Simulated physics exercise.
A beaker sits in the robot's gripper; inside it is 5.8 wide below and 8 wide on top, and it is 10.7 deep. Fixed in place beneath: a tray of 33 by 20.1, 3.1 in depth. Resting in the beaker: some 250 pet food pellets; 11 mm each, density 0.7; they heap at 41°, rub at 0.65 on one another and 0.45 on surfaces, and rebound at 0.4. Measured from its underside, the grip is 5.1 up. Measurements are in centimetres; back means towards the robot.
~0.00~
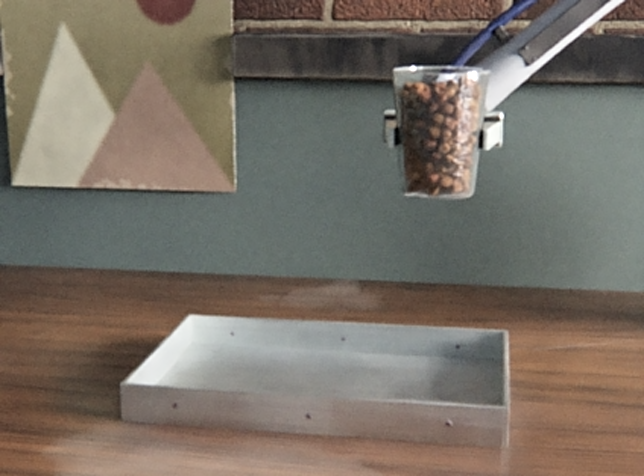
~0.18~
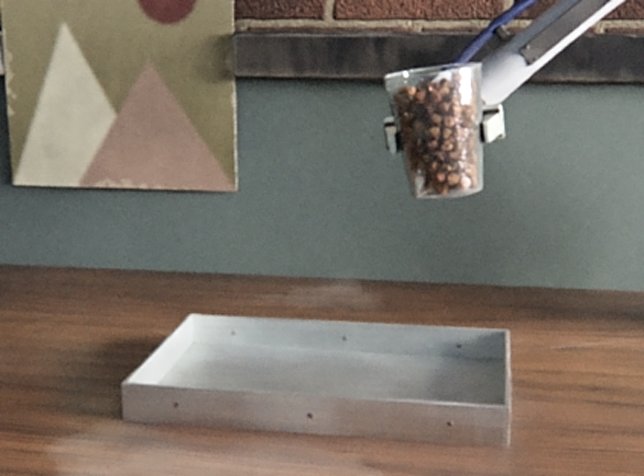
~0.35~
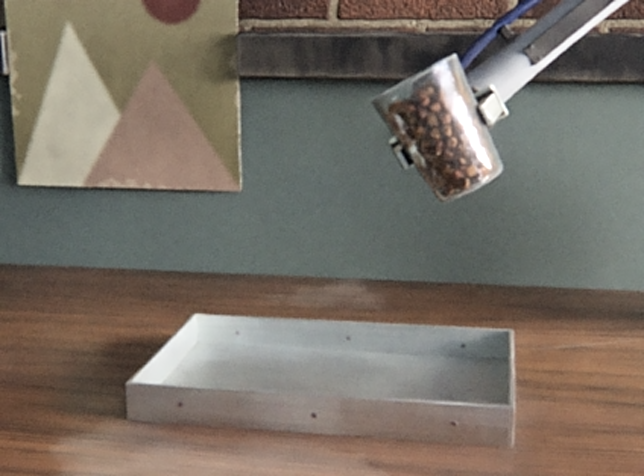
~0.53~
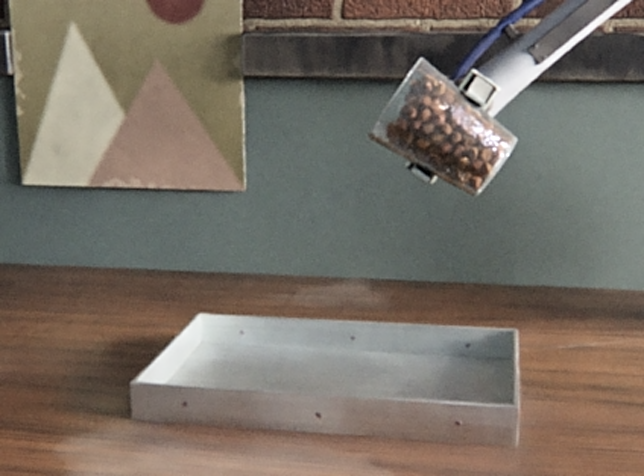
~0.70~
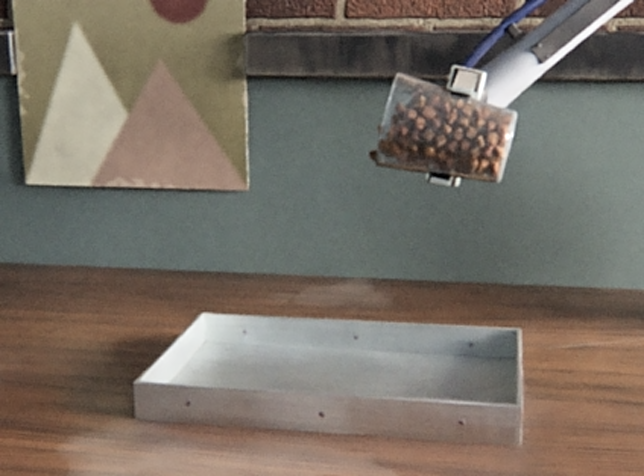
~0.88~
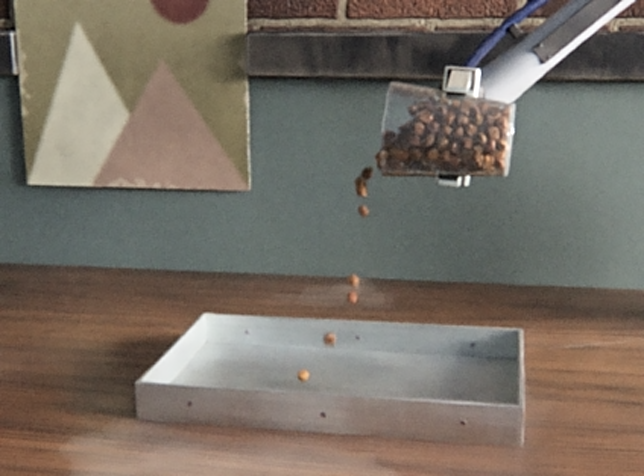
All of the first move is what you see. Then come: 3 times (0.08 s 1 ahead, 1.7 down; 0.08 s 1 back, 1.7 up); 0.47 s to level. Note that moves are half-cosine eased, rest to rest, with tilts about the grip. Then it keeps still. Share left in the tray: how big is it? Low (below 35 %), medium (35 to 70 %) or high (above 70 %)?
Low.
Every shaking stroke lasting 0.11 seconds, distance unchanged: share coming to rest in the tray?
That gives about 20 percent.
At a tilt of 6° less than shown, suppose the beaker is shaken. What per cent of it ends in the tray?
It would be near 15 per cent.
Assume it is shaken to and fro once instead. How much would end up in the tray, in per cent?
I'd expect close to 15 per cent then.
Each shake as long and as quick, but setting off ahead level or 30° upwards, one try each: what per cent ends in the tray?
65 and 75 %.
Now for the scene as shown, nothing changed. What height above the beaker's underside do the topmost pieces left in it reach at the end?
10.0 cm.
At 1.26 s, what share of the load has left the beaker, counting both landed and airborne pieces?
Around 15 percent at that moment.
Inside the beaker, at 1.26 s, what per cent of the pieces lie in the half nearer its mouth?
Mouth half share: Roughly 45 %.
After 1.26 s, tilted 86° forward, highest piece 26 above the table; 209 in the beaker, 28 in the tray, 12 in flight or on a rim.
After 1.64 s, tilted 30° forward, highest piece 28 above the table; 186 in the beaker, 60 in the tray, 3 in flight or on a rim.
After 2.03 s, level, highest piece 30 above the table; 186 in the beaker, 63 in the tray.
After 3.08 s, level, highest piece 30 above the table; 186 in the beaker, 63 in the tray.
At rest, 186 in the beaker, 63 in the tray. That is 25 % in the tray.
